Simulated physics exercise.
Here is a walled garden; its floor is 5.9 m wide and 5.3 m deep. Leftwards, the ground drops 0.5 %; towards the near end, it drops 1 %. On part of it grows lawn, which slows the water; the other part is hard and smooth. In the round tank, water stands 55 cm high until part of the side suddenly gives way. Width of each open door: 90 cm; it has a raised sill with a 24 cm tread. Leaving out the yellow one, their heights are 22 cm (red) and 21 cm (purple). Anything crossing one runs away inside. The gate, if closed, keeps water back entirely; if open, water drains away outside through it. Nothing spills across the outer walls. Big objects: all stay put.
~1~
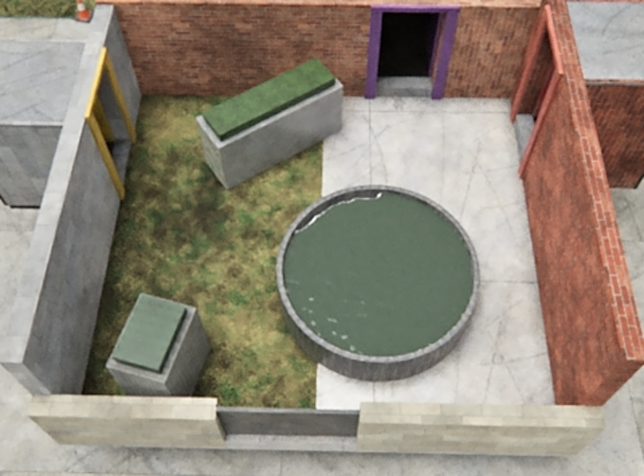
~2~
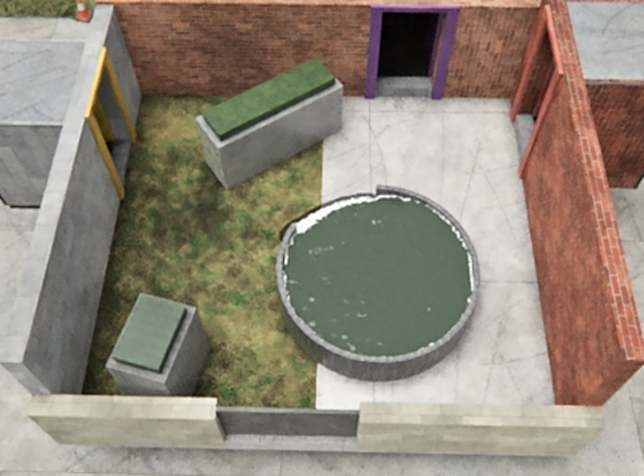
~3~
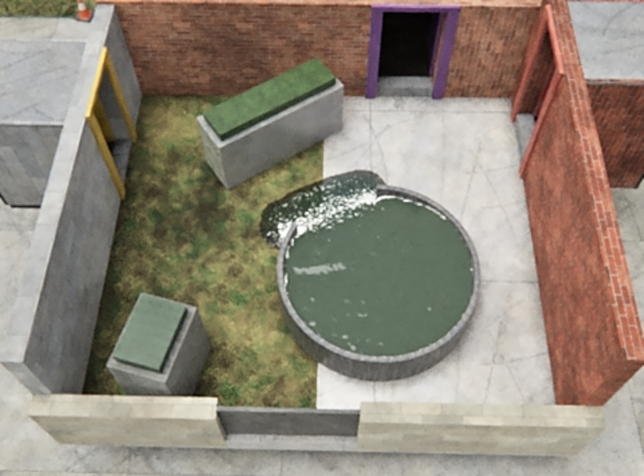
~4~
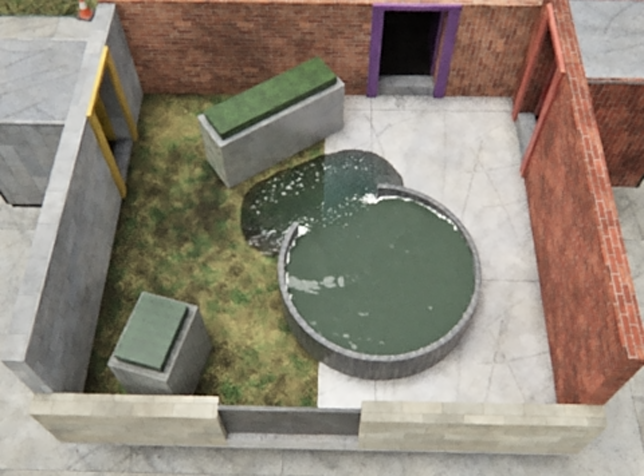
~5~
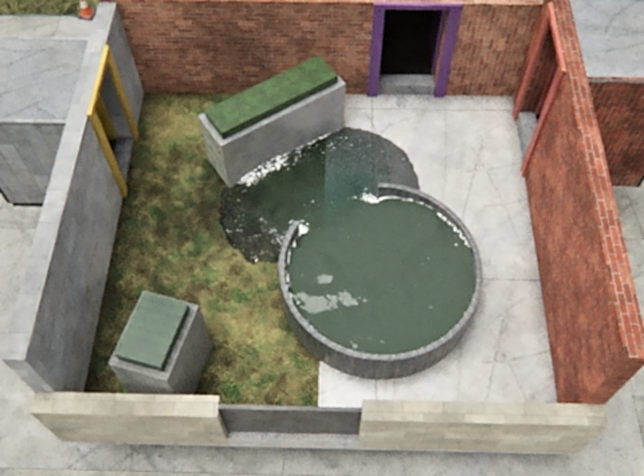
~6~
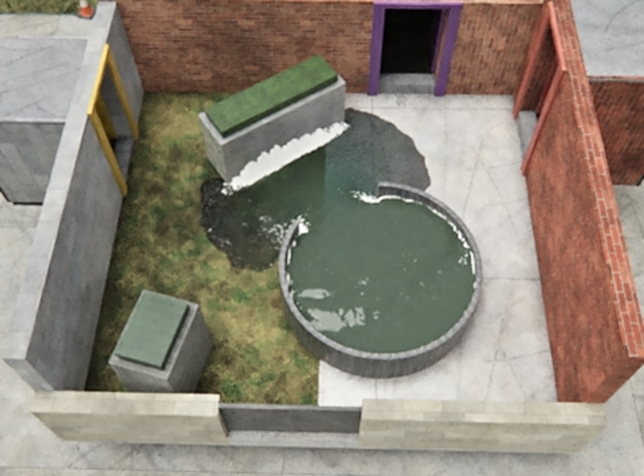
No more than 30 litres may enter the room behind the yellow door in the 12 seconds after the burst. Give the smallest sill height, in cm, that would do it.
I would say 5.5 cm.
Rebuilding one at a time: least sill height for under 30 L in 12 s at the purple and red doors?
You'd want some 14.5 cm at purple and some 15 cm at red.
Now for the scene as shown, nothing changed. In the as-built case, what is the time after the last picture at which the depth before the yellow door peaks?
11.5 s.
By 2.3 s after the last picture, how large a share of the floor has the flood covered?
Roughly 55 percent.
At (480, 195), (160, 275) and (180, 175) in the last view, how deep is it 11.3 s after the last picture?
Ordered as asked: 5, 13, 10 cm.
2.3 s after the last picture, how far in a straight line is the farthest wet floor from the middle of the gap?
Near 3.6 m, more or less.
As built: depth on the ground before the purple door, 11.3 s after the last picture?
Lab note: Depth approx. 5.5 cm.
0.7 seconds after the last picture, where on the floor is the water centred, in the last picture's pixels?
The water's centre is at about (357, 254).
Then, 0.7 s after the last picture water covers 25 % of the floor, deepest (38 cm) near (286, 169); it has not reached the yellow door.
Then, 2.3 s after the last picture water covers 55 % of the floor, deepest (29 cm) near (507, 107); 8 cm at the yellow door, 0 litres in over its 8 cm sill.
Then, 11.3 s after the last picture water covers 95 % of the floor, deepest (16 cm) near (95, 415); 10 cm at the yellow door, 2 litres in over its 8 cm sill.
At the yellow door as built, the water peaked near 10 cm, 11.3 s after the last picture.
Run again over the same 12 s with other heights there, 46 litres in over 4.5 cm, 18 litres over 6 cm. The limit of 30 litres is kept from about 5.5 cm up.
